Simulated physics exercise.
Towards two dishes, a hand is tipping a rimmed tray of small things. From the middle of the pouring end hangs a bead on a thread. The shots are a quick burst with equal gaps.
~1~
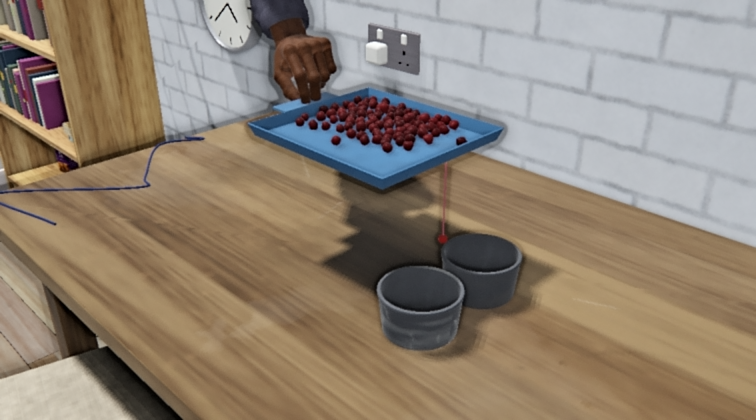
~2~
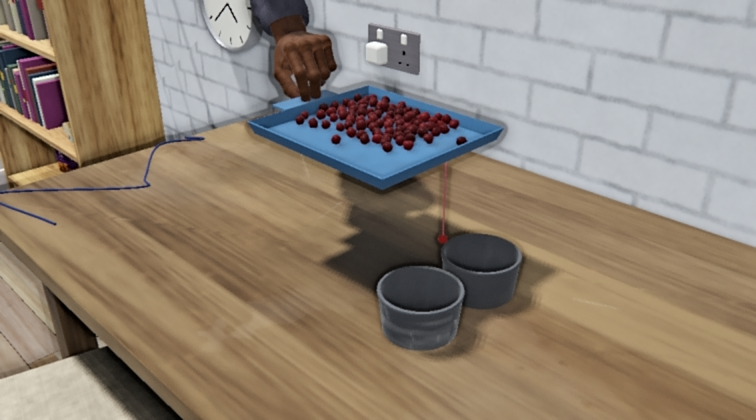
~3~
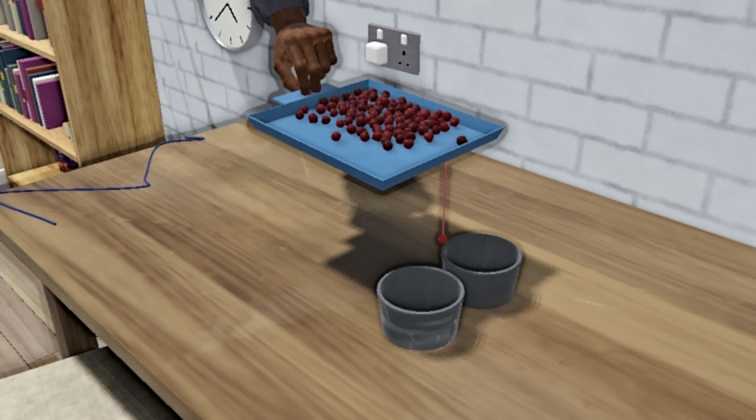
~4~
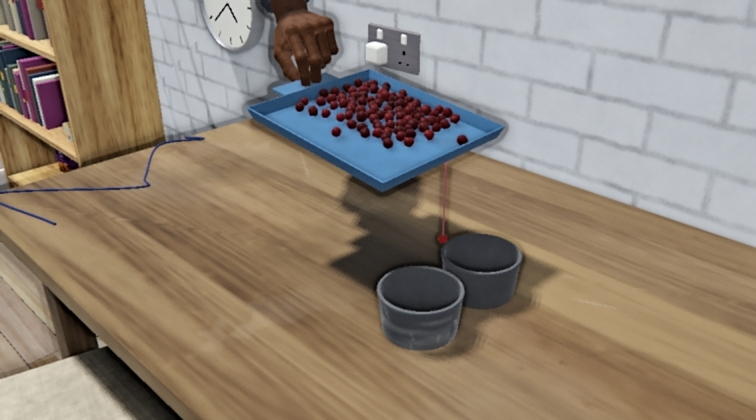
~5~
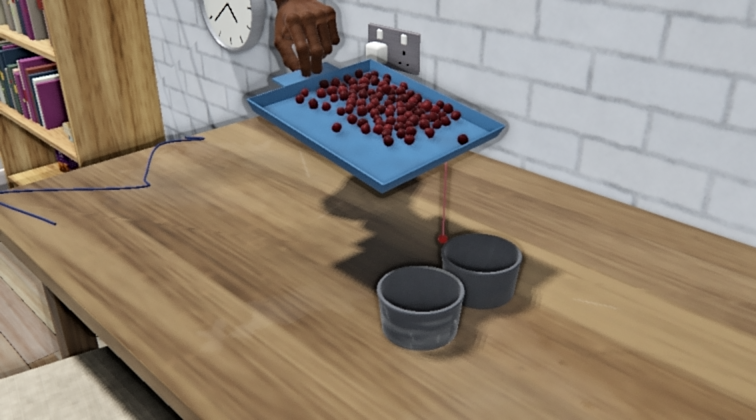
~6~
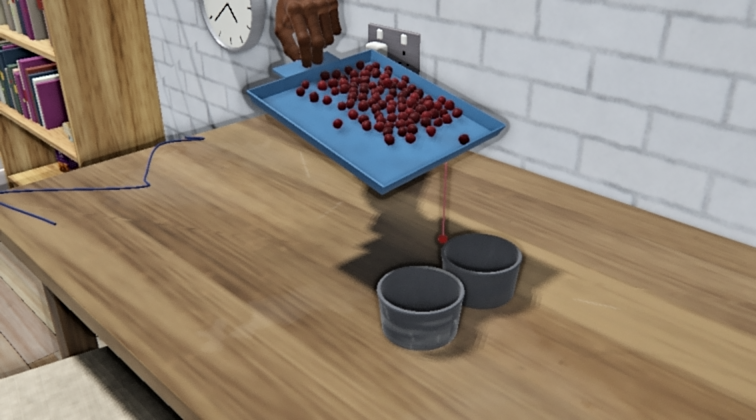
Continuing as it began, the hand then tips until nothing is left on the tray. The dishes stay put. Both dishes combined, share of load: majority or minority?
Majority.
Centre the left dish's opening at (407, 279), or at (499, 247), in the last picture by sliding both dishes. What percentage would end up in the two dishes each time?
First position: Some 60 %; second position: Some 10 %.
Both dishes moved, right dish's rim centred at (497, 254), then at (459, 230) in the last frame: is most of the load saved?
So that's a greater portion the first time round, a lesser portion the second.
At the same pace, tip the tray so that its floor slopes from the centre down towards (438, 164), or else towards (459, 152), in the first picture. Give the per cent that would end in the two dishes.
Somewhere close to 70 % the first time, 40 % the second.
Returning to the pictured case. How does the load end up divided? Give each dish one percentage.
So the left dish keeps 60 per cent, and the right one keeps 20 per cent.
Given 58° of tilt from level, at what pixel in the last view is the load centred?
Look around (424, 140) in the last picture.
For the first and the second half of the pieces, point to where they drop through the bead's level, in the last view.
Roughly (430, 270) first, then roughly (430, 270).
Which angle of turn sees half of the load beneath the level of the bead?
Angle: Approx. 90 degrees.
Shortly afterwards, tray tipped steeply; all but a few on the tray; only a few in the left dish; only a few in the right dish; only a few in the air.
Next, tray tipped right over; a little on the tray; near half in the left dish; a little in the right dish; a little outside both; near a quarter in the air.
Some moments later, tray tipped past a quarter turn; near two thirds in the left dish; near a quarter in the right dish; near a quarter outside both.
In the end, tray tipped past a quarter turn; near two thirds in the left dish; near a quarter in the right dish; near a quarter outside both.
